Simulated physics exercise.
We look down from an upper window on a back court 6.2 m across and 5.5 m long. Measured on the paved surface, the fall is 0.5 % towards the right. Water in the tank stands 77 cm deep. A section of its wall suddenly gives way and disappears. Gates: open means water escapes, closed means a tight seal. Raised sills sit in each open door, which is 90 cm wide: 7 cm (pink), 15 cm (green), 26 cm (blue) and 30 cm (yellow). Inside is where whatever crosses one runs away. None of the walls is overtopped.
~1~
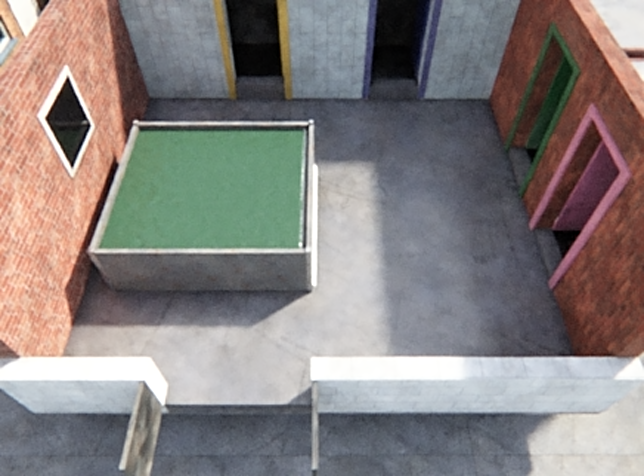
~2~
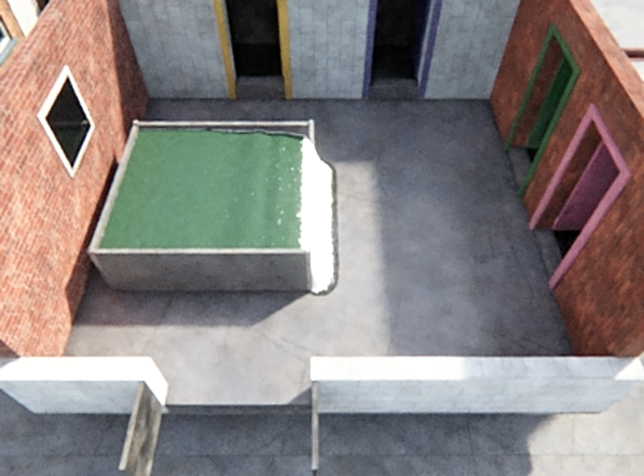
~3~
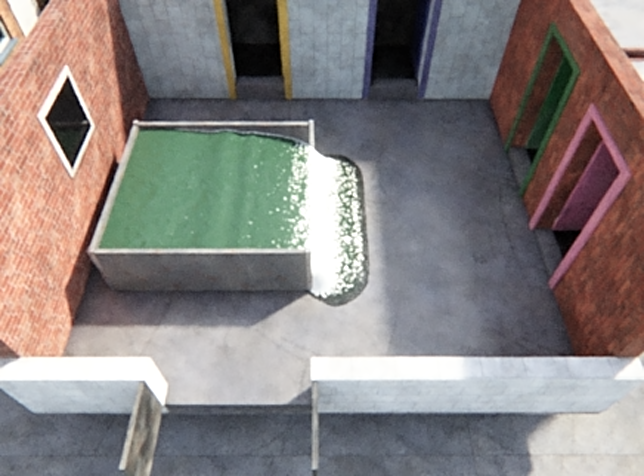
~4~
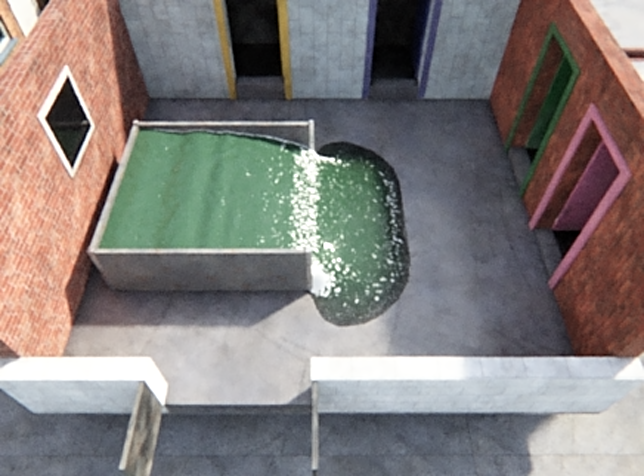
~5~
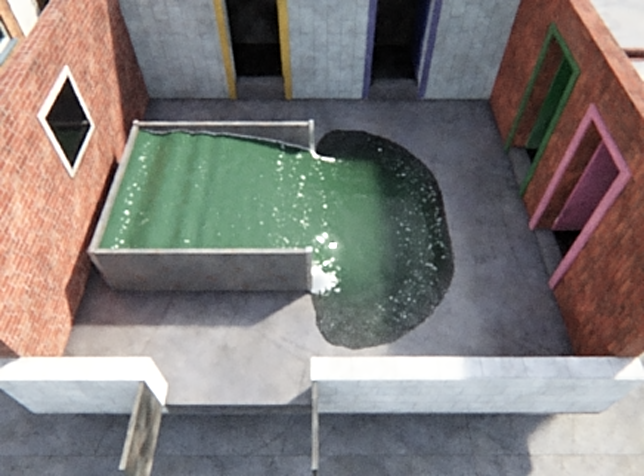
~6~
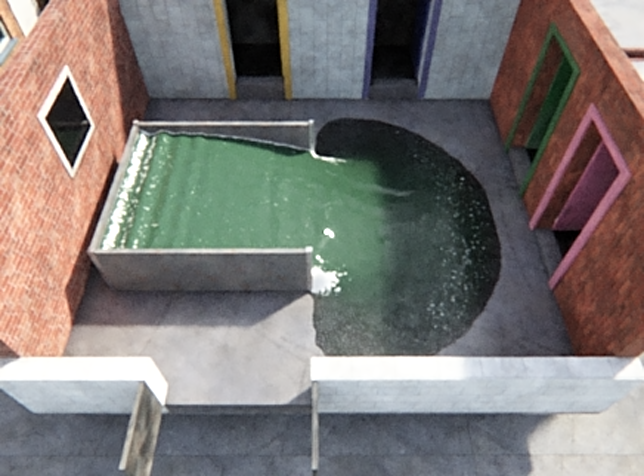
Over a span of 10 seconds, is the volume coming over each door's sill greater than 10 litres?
Within 10 seconds: At the pink door, greater; at the green door, greater; at the blue door, not greater; at the yellow door, not greater.
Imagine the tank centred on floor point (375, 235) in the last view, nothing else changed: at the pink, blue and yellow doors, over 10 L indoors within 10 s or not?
Compared with that limit, pink overshoots, blue falls short and yellow falls short.
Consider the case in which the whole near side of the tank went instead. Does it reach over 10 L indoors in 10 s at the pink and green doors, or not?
Checking each door against the limit: Pink tops it, green does not exceed it.
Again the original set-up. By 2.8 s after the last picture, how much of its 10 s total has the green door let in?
Roughly 80%.
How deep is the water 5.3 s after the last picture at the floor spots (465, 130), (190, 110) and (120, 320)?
Depths: About 17, 4 and 5 centimetres.
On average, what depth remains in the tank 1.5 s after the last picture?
It averages close to 28 cm.
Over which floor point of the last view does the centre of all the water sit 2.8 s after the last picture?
About (391, 213).
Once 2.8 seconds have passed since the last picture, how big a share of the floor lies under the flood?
Around 60 per cent.
Then, 0.7 s after the last picture water covers 55 % of the floor and is deepest (44 cm) near (522, 220); pink door 22 cm at the sill, 80 L in, green door 33 cm at the sill, 32 L in, blue door 4 cm at the sill, 0 L in, yellow door not reached.
Then, 1.5 s after the last picture water covers 55 % of the floor and is deepest (45 cm) near (485, 106); pink door 38 cm at the sill, 280 L in, green door 38 cm at the sill, 137 L in, blue door 7 cm at the sill, 0 L in, yellow door not reached.
Then, 2.8 s after the last picture water covers 60 % of the floor and is deepest (34 cm) near (485, 106); pink door 29 cm at the sill, 566 L in, green door 29 cm at the sill, 277 L in, blue door 18 cm at the sill, 0 L in, yellow door not reached.
Then, 5.3 s after the last picture water covers 100 % of the floor and is deepest (22 cm) near (156, 145); pink door 16 cm at the sill, 765 L in, green door 15 cm at the sill, 347 L in, blue door 14 cm at the sill, 0 L in, yellow door 7 cm at the sill, 0 L in.
Then, 9.3 s after the last picture water covers 100 % of the floor and is deepest (22 cm) near (288, 99); pink door 10 cm at the sill, 824 L in, green door 10 cm at the sill, 349 L in, blue door 8 cm at the sill, 0 L in, yellow door 17 cm at the sill, 0 L in.
